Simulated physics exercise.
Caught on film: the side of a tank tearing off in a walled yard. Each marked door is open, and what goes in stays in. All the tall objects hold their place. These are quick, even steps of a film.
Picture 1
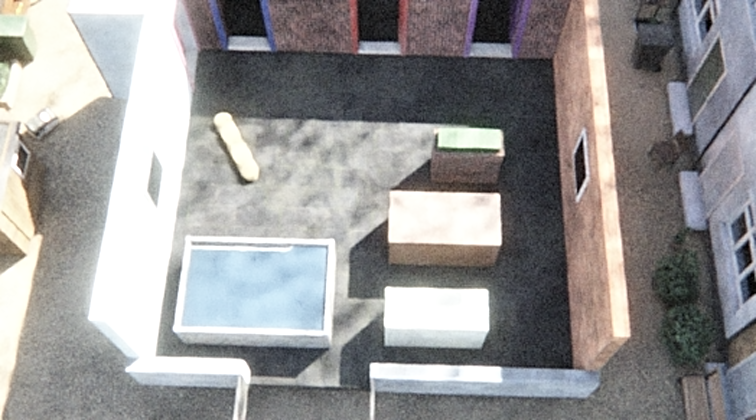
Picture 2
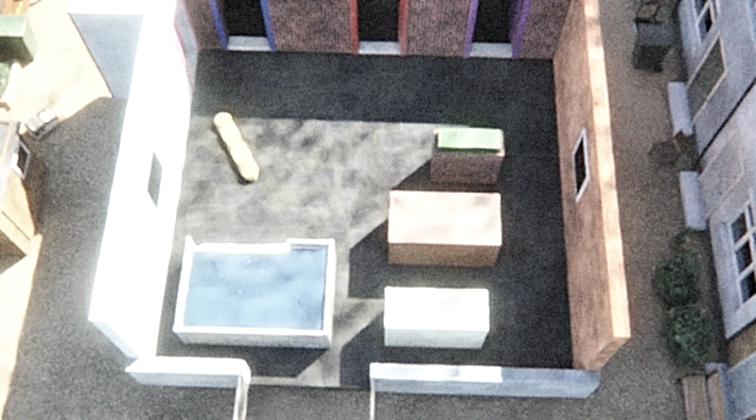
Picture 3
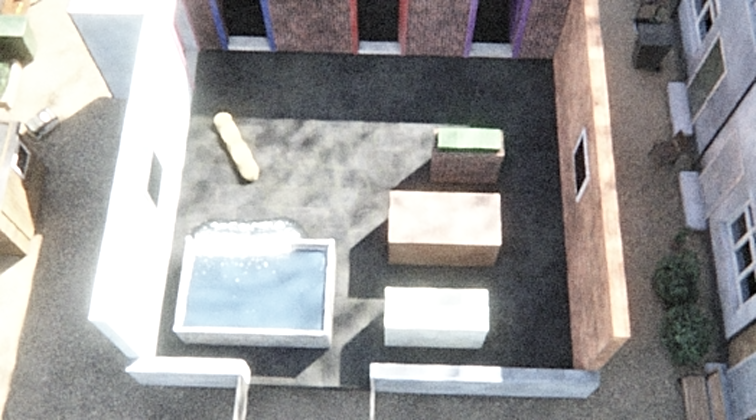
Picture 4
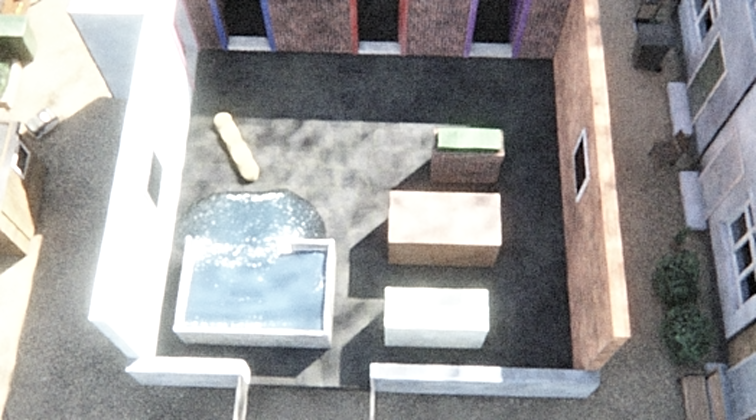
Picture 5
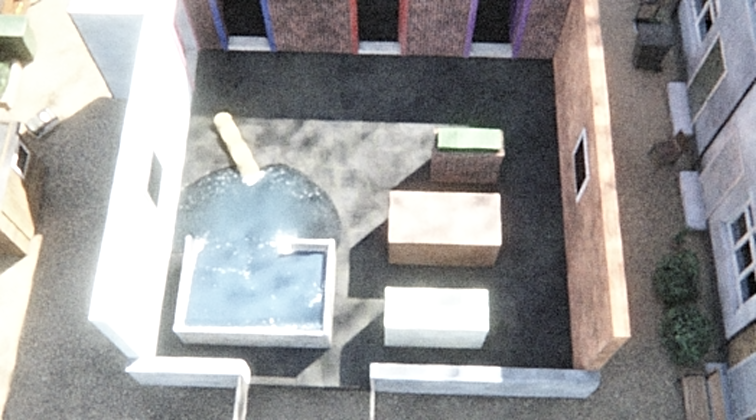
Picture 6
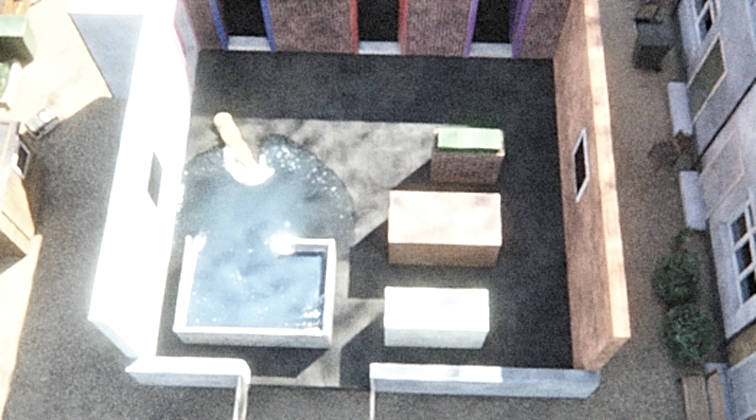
Water breaks out through the far side of an open tank in a walled yard, spreading in a widening, glittering pool across the dark ground to a pale yellow cylinder lying there, while the blocks nearby stay in place.
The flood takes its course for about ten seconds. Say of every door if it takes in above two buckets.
In the end: The purple door admits no more than that; the blue door lets in a lot; the red door lets in a lot; the pink door lets in a lot.
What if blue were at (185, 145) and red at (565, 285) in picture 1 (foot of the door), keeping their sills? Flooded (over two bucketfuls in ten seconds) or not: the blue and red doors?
My reading: Blue takes more, red is under.
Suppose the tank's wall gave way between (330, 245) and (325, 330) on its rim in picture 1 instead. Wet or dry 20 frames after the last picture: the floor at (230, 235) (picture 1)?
At that place: Free of water.
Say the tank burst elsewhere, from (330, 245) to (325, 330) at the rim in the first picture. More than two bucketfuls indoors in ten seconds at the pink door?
Then: The pink one keeps below it.
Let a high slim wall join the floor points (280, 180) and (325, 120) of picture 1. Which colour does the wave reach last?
It is the one in purple.
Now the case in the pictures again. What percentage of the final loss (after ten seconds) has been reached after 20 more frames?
Near 65 in a hundred.
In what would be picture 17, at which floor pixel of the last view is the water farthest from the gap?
I would point to (417, 59).
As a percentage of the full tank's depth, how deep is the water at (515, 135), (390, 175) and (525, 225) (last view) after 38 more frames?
In turn 10, 4 and 4 in a hundred.
A moment on, water covers 30 % of the floor; the purple door not reached, the blue door not reached, the red door not reached, the pink door wet at the sill, nothing in.
Next, water covers 40 % of the floor; the purple door not reached, the blue door under two buckets in, the red door under two buckets in, the pink door under two buckets in.
Then, water covers 50 % of the floor; the purple door wet at the sill, nothing in, the blue door far over two buckets in, the red door over two buckets in, the pink door over two buckets in.
Later, water covers 65 % of the floor; the purple door wet at the sill, nothing in, the blue door far over two buckets in, the red door over two buckets in, the pink door over two buckets in.
In the end, water covers 95 % of the floor; the purple door under two buckets in, the blue door far over two buckets in, the red door over two buckets in, the pink door over two buckets in.
